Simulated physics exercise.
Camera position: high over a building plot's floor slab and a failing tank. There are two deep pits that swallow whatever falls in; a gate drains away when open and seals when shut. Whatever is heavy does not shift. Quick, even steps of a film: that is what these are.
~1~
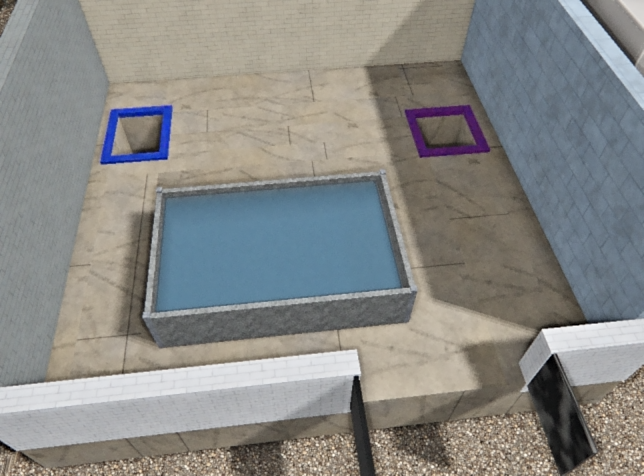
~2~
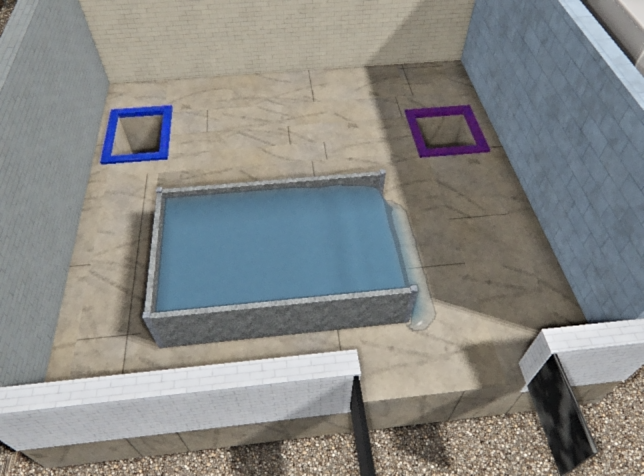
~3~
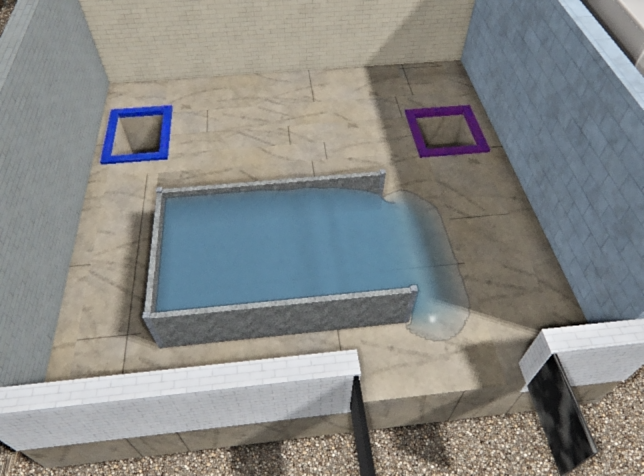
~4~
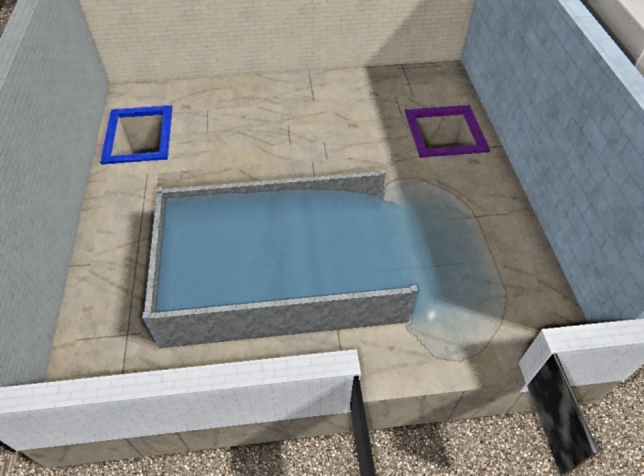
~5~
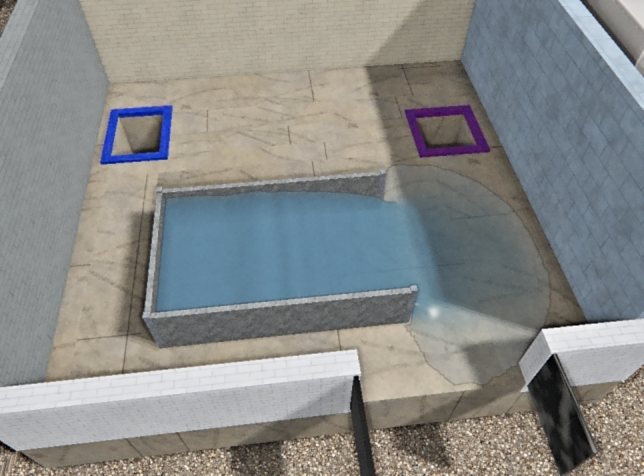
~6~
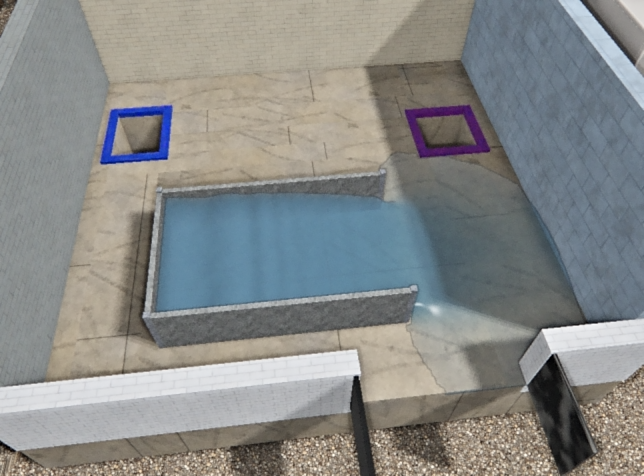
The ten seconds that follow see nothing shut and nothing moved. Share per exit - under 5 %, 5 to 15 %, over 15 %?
As I see it, the gate is a major outlet here - beyond fifteen per cent, the purple pit is a major outlet here - beyond fifteen per cent, the blue pit is a minor outlet here - below five per cent.
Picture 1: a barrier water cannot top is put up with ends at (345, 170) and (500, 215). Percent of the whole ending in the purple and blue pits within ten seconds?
Approximate split, purple: 8 in a hundred; blue: 0 in a hundred.
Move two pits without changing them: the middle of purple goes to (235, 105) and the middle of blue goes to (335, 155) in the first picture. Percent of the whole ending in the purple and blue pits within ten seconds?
Purple 10 %; blue 2 %.
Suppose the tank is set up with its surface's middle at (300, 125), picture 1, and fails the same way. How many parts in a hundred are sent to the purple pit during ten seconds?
Share in the purple pit - 40 in a hundred.
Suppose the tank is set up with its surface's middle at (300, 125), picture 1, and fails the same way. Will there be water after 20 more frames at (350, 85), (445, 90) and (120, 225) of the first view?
Well, first one got wet, second one got wet, third one stays dry.
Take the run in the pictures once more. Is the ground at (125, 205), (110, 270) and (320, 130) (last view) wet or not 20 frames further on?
Spared, spared, spared.
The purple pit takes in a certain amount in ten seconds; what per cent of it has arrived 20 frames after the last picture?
Working it through, I arrive at 50 %.
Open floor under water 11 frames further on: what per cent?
I'd say 25 per cent.
A moment on, water covers 25 % of the floor; the gate 0 %, the purple pit 0 %, the blue pit 0 %.
Next, water covers 25 % of the floor; the gate 1 %, the purple pit 3 %, the blue pit 0 %.
Then, water covers 40 % of the floor; the gate 7 %, the purple pit 11 %, the blue pit 0 %.
Later, water covers 75 % of the floor; the gate 17 %, the purple pit 21 %, the blue pit 0 %.
In the end, water covers 85 % of the floor; the gate 23 %, the purple pit 23 %, the blue pit 2 %.
